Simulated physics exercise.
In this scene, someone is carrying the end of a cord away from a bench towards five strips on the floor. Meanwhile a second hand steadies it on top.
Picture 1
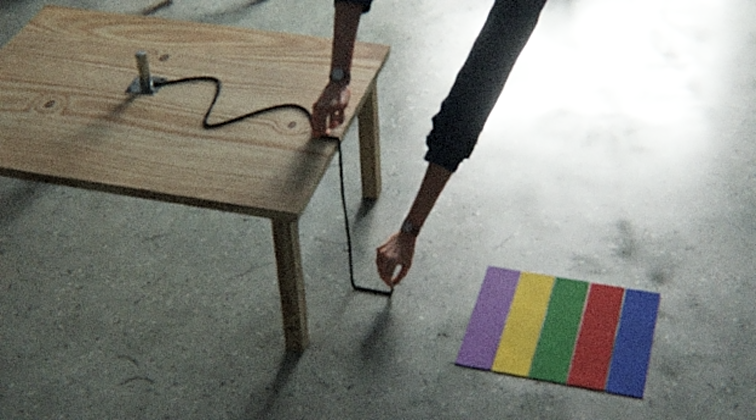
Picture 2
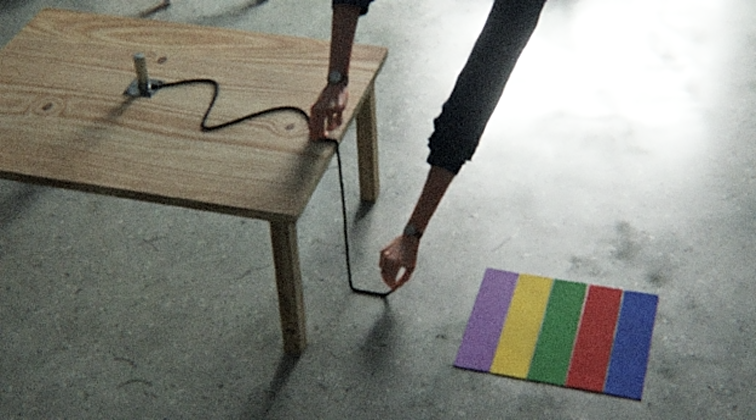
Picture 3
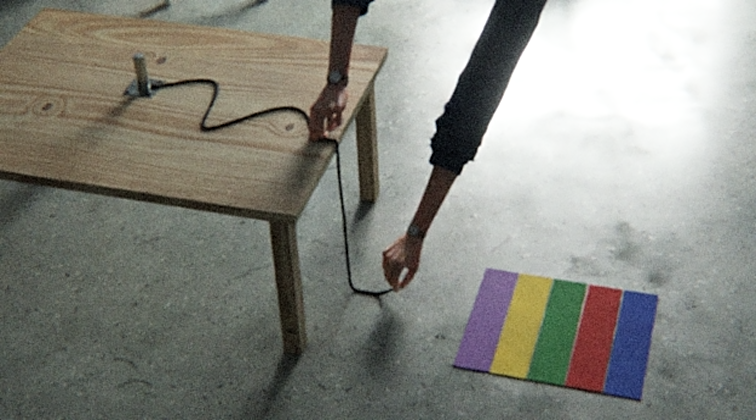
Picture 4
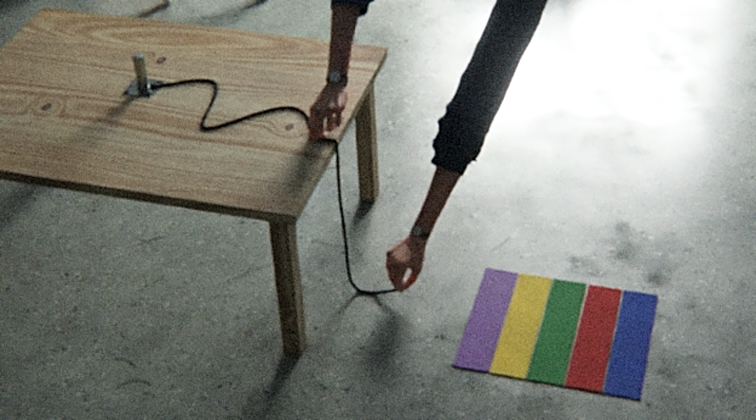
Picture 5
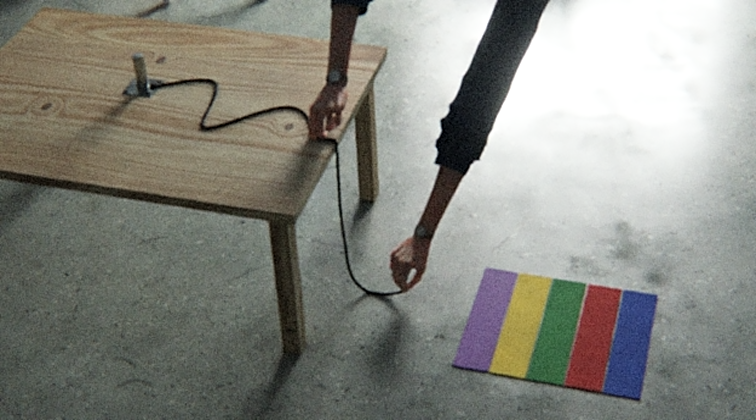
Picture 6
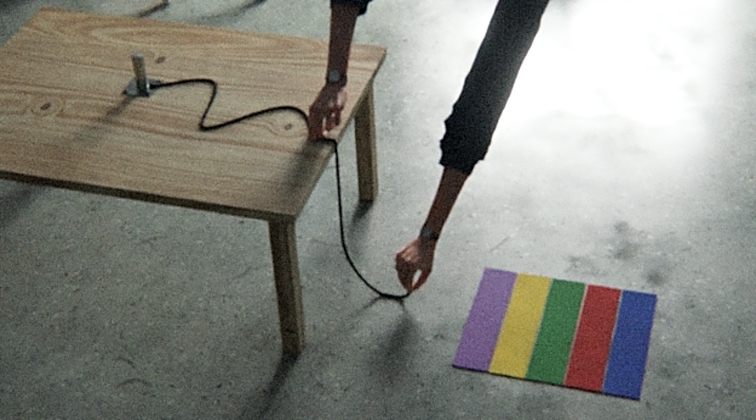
A hand drawing the end of a black cord slightly right beside a wooden table, near five coloured strips on the floor.
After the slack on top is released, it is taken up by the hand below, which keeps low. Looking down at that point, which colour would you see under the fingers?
You would see blue.
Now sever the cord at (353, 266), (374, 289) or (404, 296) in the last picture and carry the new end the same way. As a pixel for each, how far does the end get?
About (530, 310), then (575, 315), then (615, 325).
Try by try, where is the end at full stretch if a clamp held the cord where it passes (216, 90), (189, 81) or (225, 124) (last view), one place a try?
Approximately (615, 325), (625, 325) and (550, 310), respectively.
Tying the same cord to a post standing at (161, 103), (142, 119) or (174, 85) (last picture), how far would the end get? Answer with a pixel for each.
Roughly (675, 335), (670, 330) and (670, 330), try by try.
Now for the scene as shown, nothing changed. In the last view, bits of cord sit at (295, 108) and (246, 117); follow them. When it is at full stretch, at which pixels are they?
(367, 152) for the first, (321, 128) for the second.
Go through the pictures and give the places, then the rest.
In the first picture, end (393, 284); purple (479, 348); yellow (515, 354); green (552, 361); red (590, 368); blue (628, 375).
In the second picture, end (397, 287); cord through (192, 81) (206, 116) (265, 111) (317, 137) (343, 201) (349, 267).
In the third picture, end (400, 287).
In the fourth picture, end (403, 288); cord through (191, 81) (205, 116) (264, 112) (316, 137) (340, 201) (348, 267).
In the fifth picture, end (407, 288).
In the sixth picture, end (413, 289); cord through (190, 80) (205, 116) (263, 111) (316, 136) (340, 201) (353, 266).
A little later, end near (573, 316); over green.
Next, end near (614, 323); over red.
When it is tight, end near (638, 327); over blue. It gets as far as the blue strip.
